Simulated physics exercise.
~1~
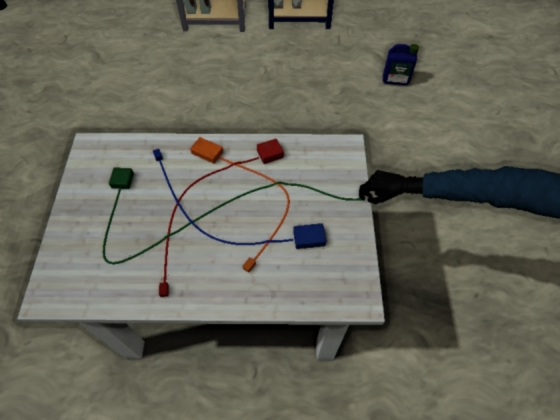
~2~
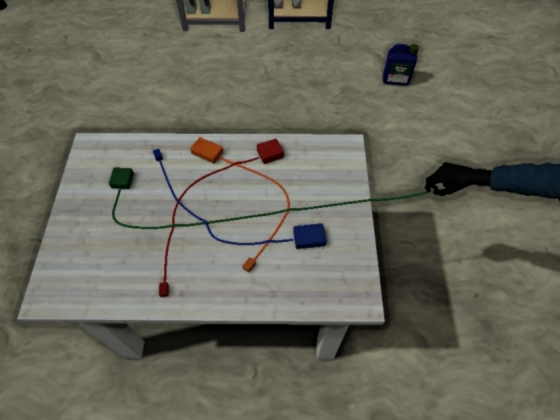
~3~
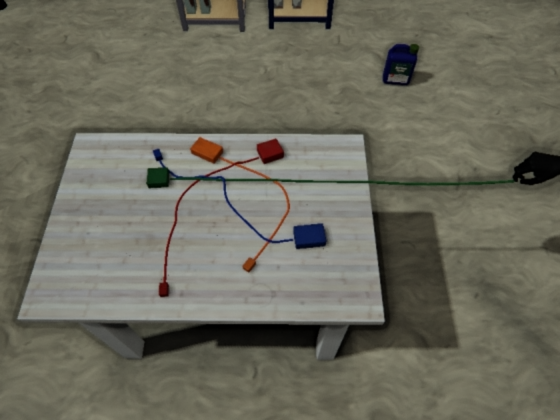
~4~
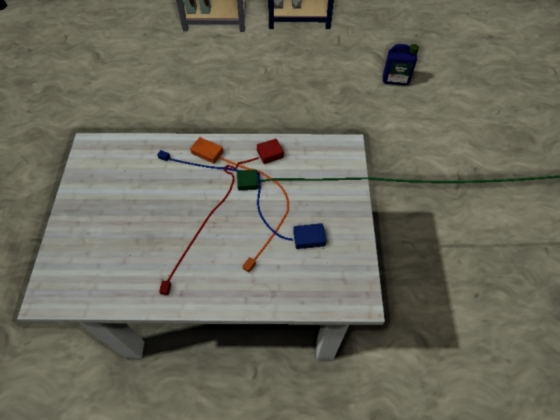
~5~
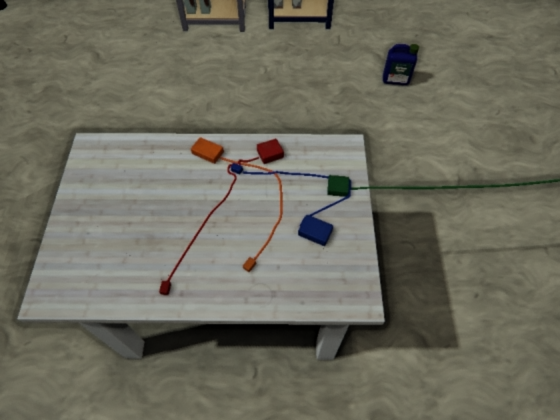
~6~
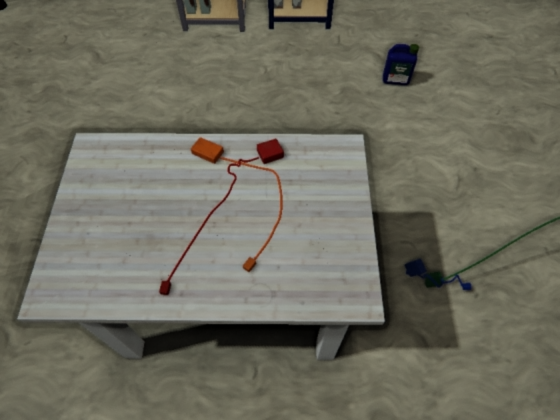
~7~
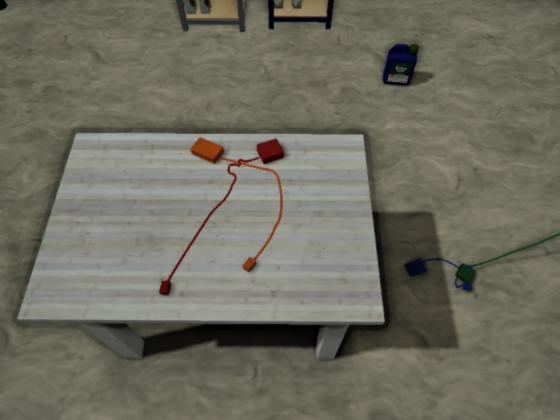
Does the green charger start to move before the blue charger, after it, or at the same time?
The green charger starts to move before the blue charger. It is already sliding across the table while the blue charger is still in its place.
